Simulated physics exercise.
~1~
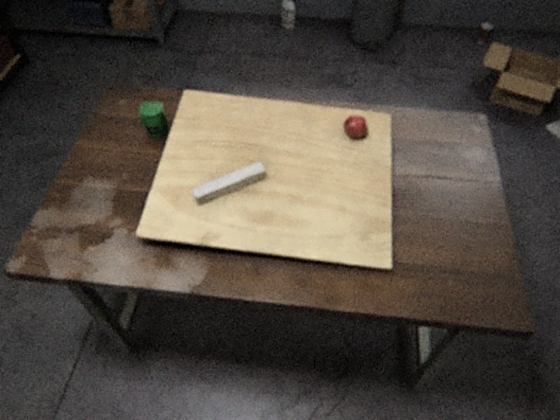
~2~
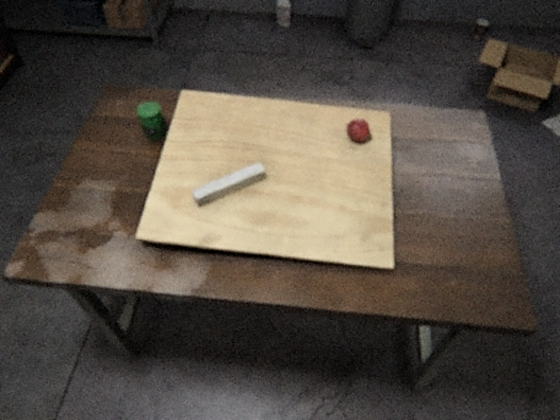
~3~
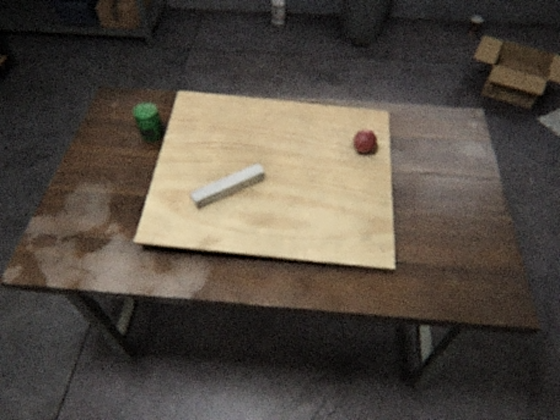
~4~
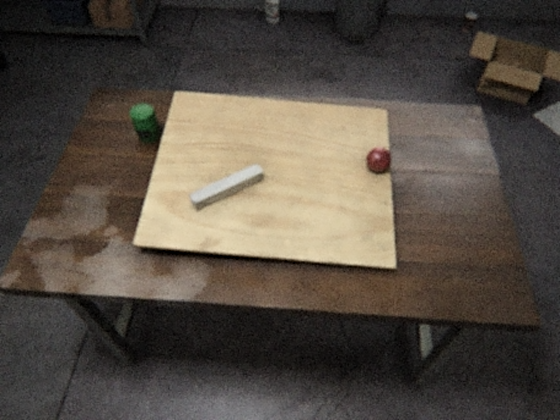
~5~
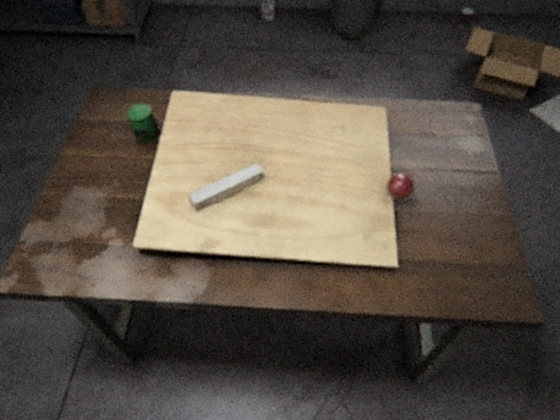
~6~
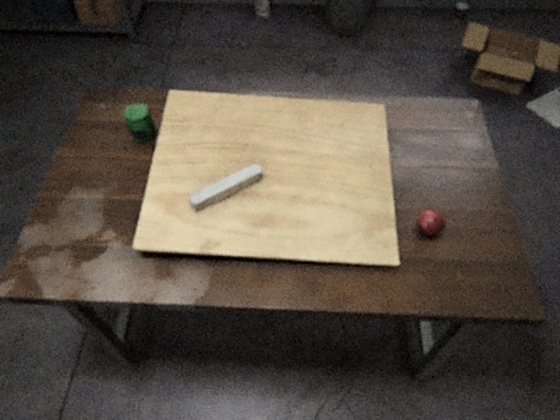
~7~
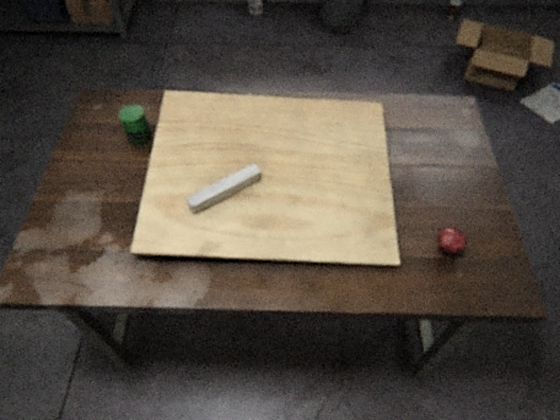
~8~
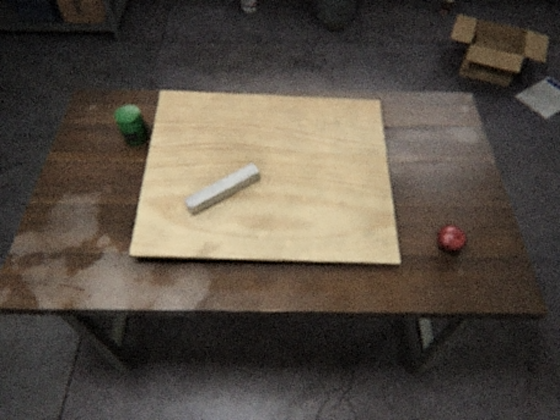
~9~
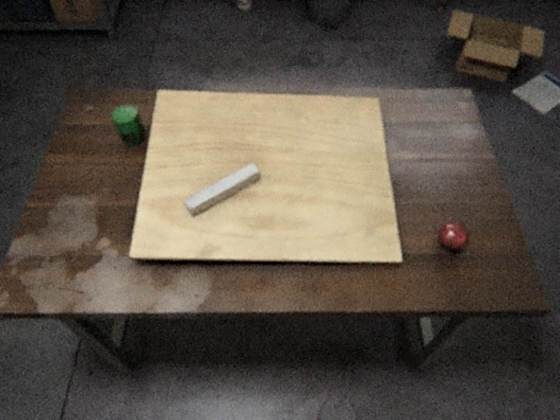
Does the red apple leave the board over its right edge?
Yes, the red apple rolls down and to the right, passes over the board's right edge and ends up on the tabletop.
